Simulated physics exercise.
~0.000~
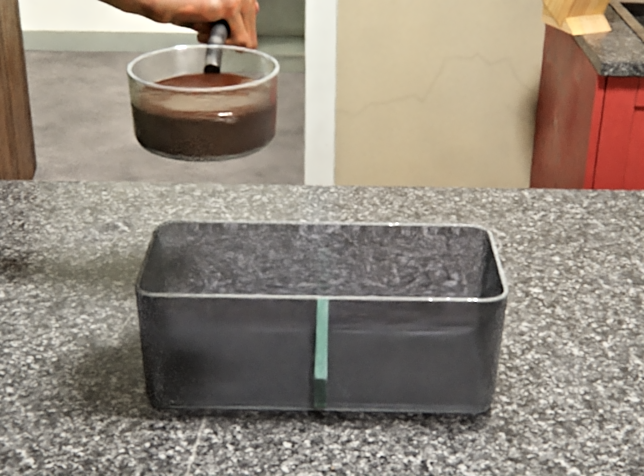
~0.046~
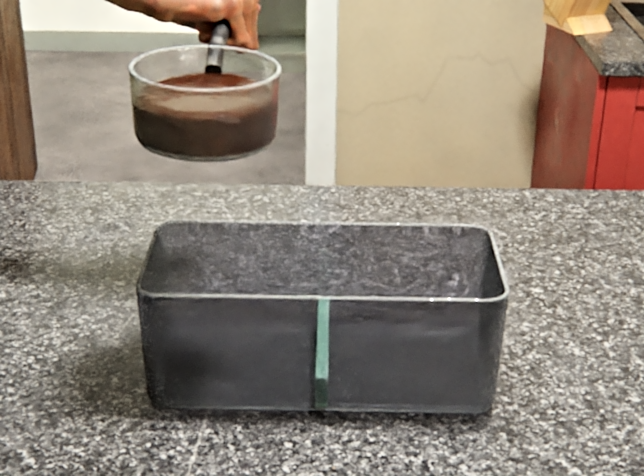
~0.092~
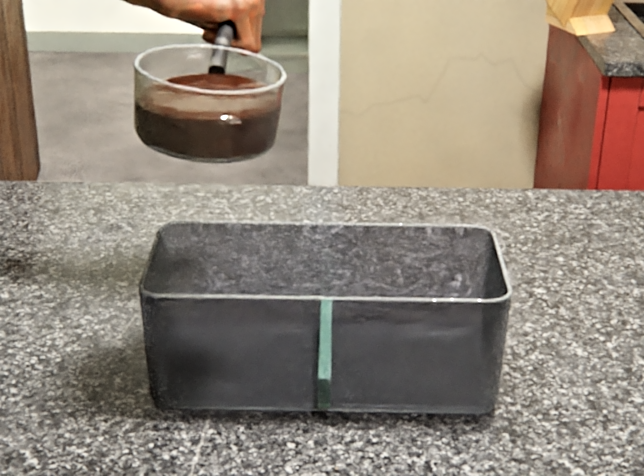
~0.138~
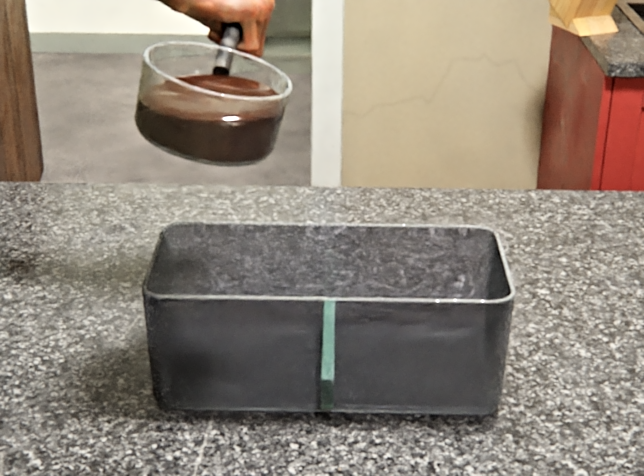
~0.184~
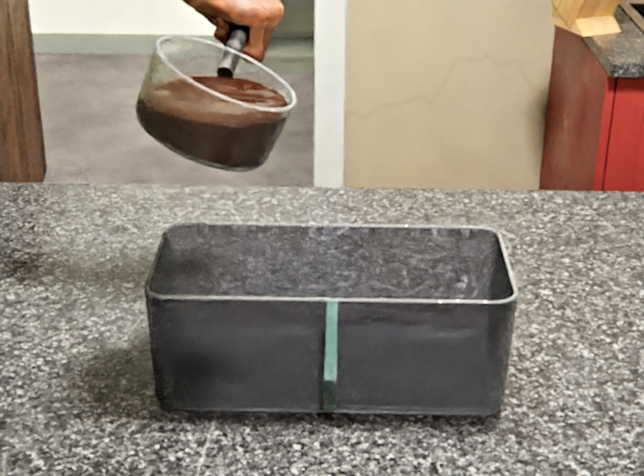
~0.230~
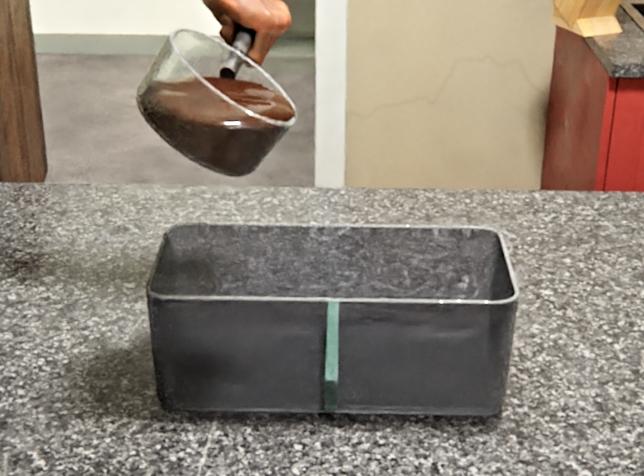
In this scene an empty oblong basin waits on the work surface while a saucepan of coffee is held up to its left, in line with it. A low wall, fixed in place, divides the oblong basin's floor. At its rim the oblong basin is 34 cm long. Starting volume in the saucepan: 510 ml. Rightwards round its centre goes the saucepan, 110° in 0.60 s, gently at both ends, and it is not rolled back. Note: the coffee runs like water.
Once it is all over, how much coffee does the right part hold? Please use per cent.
The right part holds about 55 per cent.
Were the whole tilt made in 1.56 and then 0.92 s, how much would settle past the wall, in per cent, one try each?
Roughly 70 per cent the first time and 65 per cent the second.
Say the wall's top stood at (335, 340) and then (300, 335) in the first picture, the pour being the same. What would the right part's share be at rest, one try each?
First try about 40 %, second try about 75 %.
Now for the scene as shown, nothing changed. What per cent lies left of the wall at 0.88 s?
Roughly 42 in a hundred.
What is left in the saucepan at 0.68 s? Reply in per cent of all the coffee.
Remaining share: Approx. 4 %.
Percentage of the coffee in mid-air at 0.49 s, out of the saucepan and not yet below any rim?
About 52 per cent.
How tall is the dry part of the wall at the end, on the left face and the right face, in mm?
Close to 24 mm left and close to 22 mm right.
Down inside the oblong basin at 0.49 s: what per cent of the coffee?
The basin holds roughly 26 in a hundred parts at that moment.
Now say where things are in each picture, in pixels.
It leans 0°; its right rim is at (277, 70); the coffee meets the walls at (136, 91) and (274, 93); the oblong basin's rim runs from (147, 257) to (498, 262); the wall's top is at (322, 338), in the first picture.
It leans 2°; its right rim is at (279, 72); the coffee meets the walls at (137, 91) and (275, 94), in the second picture.
It leans 6°; its right rim is at (284, 79); the coffee meets the walls at (140, 90) and (279, 96), in the third picture.
It leans 14°; its right rim is at (290, 89); the coffee meets the walls at (143, 91) and (284, 98), in the fourth picture.
It leans 24°; its right rim is at (294, 103); the coffee meets the walls at (144, 90) and (290, 101), in the fifth picture.
It leans 35°; its right rim is at (294, 119); the coffee meets the walls at (143, 85) and (291, 106), in the sixth picture.
By 0.49 s the tilt is 101° and 22 per cent is still to pour, 3 is left of the wall and 22 right of it.
By 0.68 s the tilt is 110° and 4 per cent is still to pour, 34 is left of the wall and 56 right of it.
By 0.88 s the tilt is 110° and 0 per cent is still to pour, 43 is left of the wall and 54 right of it.
By 1.10 s the tilt is 110° and 0 per cent is still to pour, 43 is left of the wall and 55 right of it.
At rest 43 per cent lies left of the wall, 55 right of it and 2 outside.
